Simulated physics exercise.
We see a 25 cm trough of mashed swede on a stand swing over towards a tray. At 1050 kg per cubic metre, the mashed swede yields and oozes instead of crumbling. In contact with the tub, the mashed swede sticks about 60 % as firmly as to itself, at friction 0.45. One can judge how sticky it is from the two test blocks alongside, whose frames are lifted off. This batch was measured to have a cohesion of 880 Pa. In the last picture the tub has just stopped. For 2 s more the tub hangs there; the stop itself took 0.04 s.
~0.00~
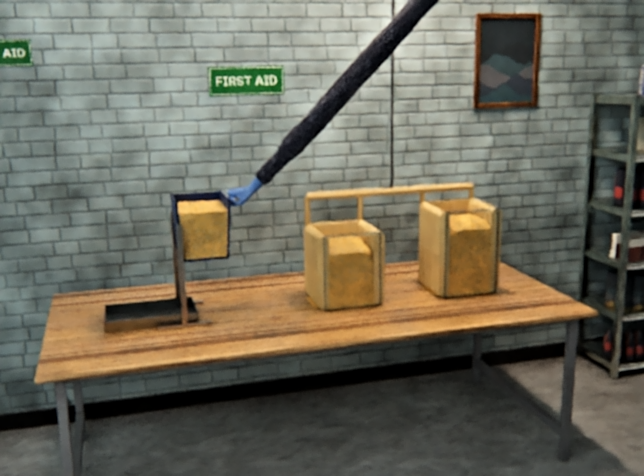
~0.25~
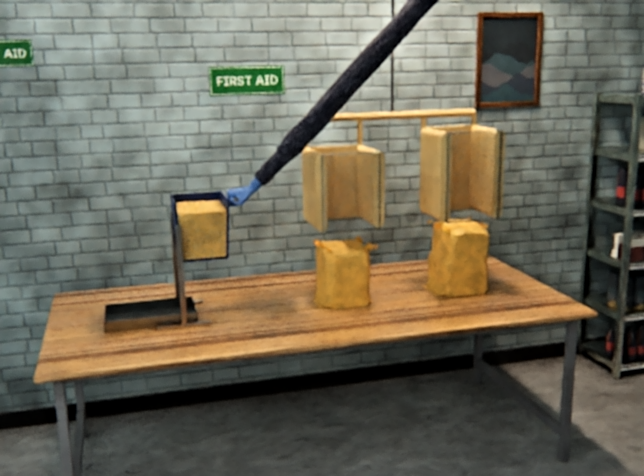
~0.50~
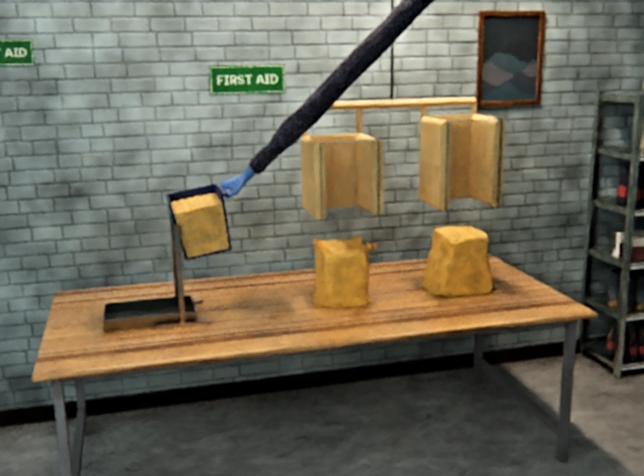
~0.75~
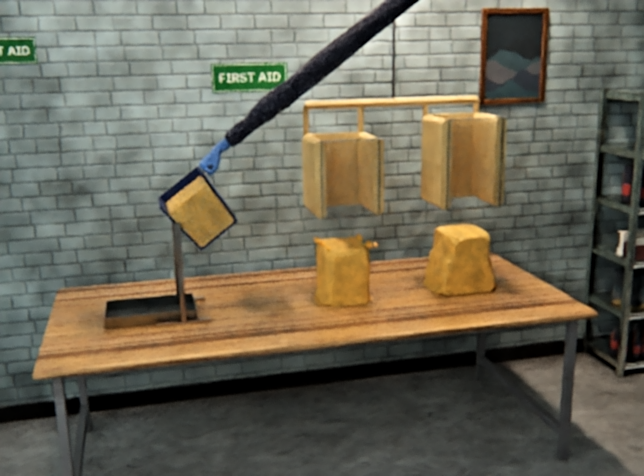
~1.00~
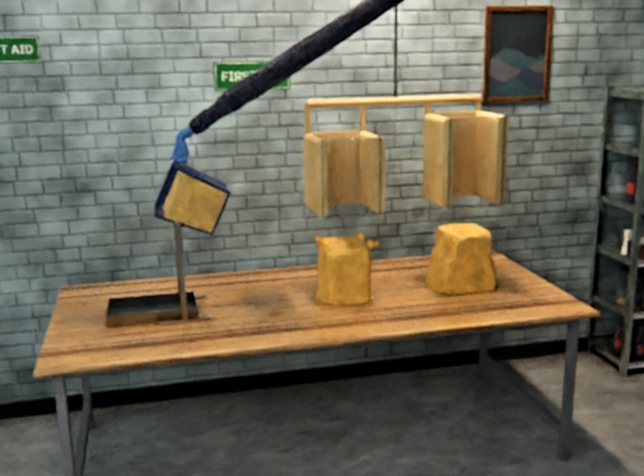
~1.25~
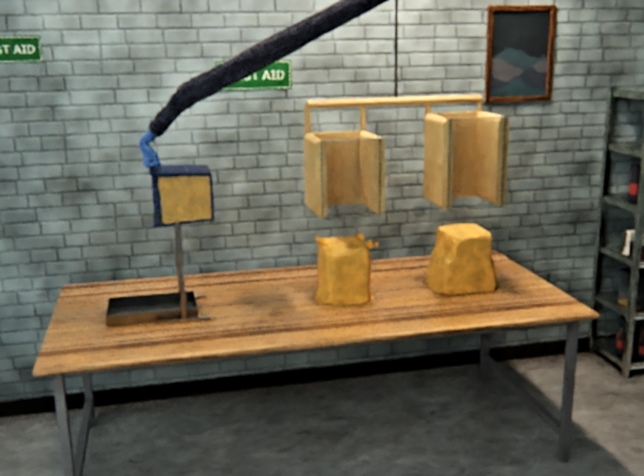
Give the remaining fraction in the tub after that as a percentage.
Close to 100 per cent.
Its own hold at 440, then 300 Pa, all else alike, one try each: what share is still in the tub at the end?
65 in a hundred, followed by 50 in a hundred.
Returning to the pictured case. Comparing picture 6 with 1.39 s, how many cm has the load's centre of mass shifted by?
I'd put the distance at about 0 centimetres.
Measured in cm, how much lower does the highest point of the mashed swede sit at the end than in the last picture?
About 0 cm.
After 1.39 s, the tub is at 90 degrees and holds 100 %.
After 1.56 s, the tub is at 90 degrees and holds 100 %.
After 1.73 s, the tub is at 90 degrees and holds 100 %.
After 1.90 s, the tub is at 90 degrees and holds 100 %.
After 3.25 s, the tub is at 90 degrees and holds 100 %.
